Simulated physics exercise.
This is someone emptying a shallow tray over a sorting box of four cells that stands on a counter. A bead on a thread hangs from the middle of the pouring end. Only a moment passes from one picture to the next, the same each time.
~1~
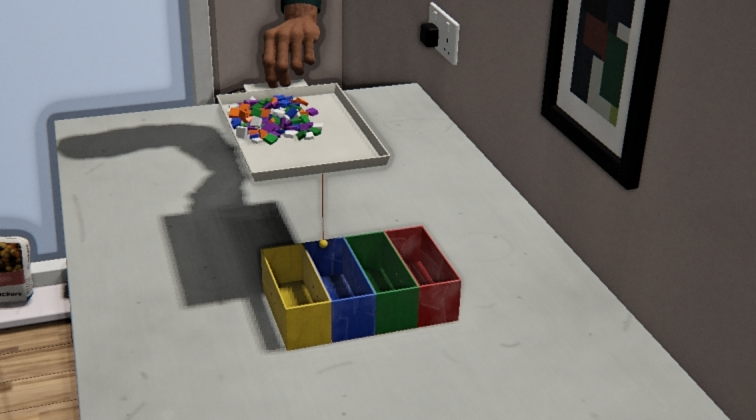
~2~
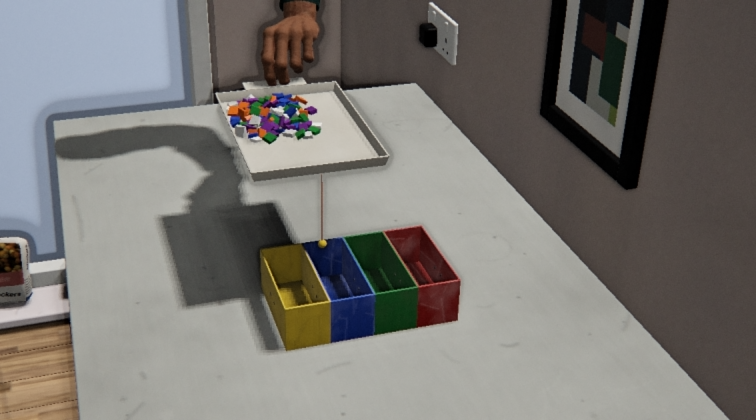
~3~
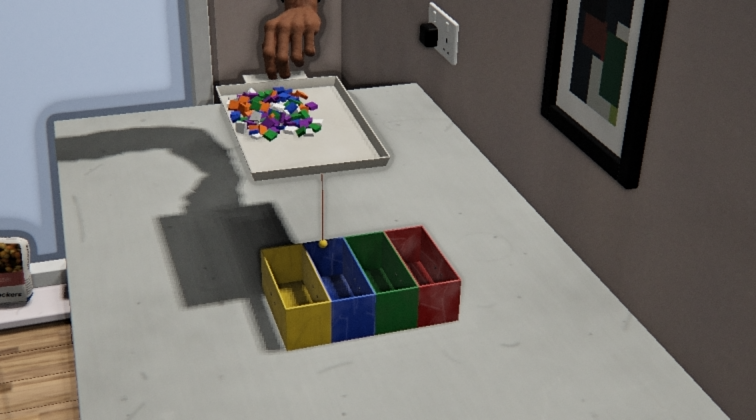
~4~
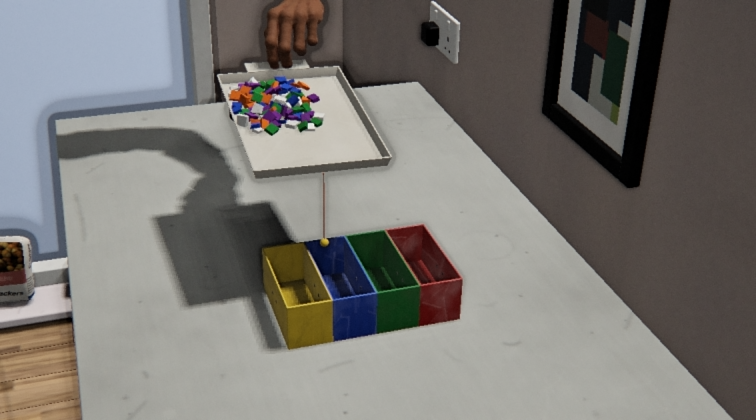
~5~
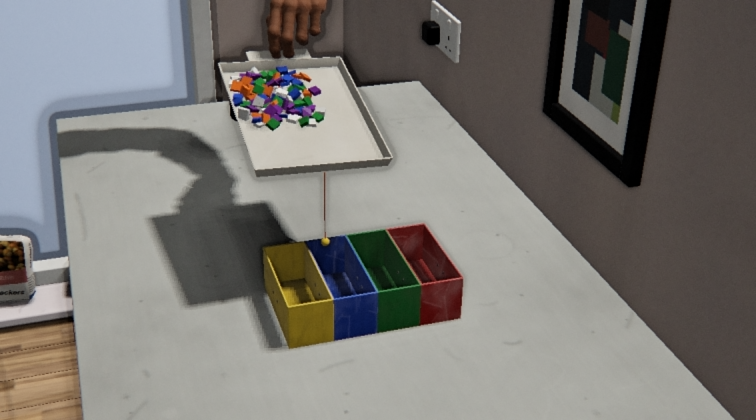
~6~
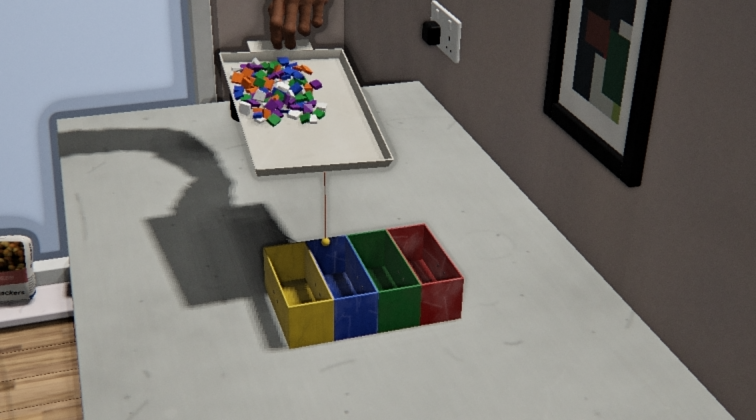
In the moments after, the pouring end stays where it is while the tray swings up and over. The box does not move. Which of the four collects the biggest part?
Fullest: The green cell.
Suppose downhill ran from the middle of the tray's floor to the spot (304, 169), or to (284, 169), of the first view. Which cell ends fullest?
One: The yellow cell. Two: The yellow cell.
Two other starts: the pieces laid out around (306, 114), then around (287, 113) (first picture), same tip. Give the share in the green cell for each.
Near 60 % and 60 %.
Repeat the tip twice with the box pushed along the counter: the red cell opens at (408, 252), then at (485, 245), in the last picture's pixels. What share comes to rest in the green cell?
Near 50 % and 0 %.
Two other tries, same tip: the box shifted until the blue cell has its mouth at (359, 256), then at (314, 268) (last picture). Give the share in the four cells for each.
Near 100 % and 100 %.
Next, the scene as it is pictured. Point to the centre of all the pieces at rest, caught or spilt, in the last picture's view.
Near (374, 302).
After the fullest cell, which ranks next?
Second comes blue.
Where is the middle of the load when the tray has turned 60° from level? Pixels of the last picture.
Near (351, 171).
Soon after the last picture, tray tipped steeply; about two thirds on the tray; a small part in the blue cell; a small part in the green cell; a stray few in the red cell; a stray few in the yellow cell; about a quarter falling or outside the box.
A little later, tray tipped past a quarter turn; about a third on the tray; about a quarter in the green cell; about a quarter in the blue cell; a small part in the yellow cell; a small part in the red cell; a stray few falling or outside the box.
Later still, tray tipped past a quarter turn; about half in the green cell; about a quarter in the blue cell; a small part in the yellow cell; a small part in the red cell; a stray few falling or outside the box.
At rest, tray tipped past a quarter turn; about half in the green cell; about a quarter in the blue cell; a small part in the yellow cell; a small part in the red cell; a stray few outside the box.
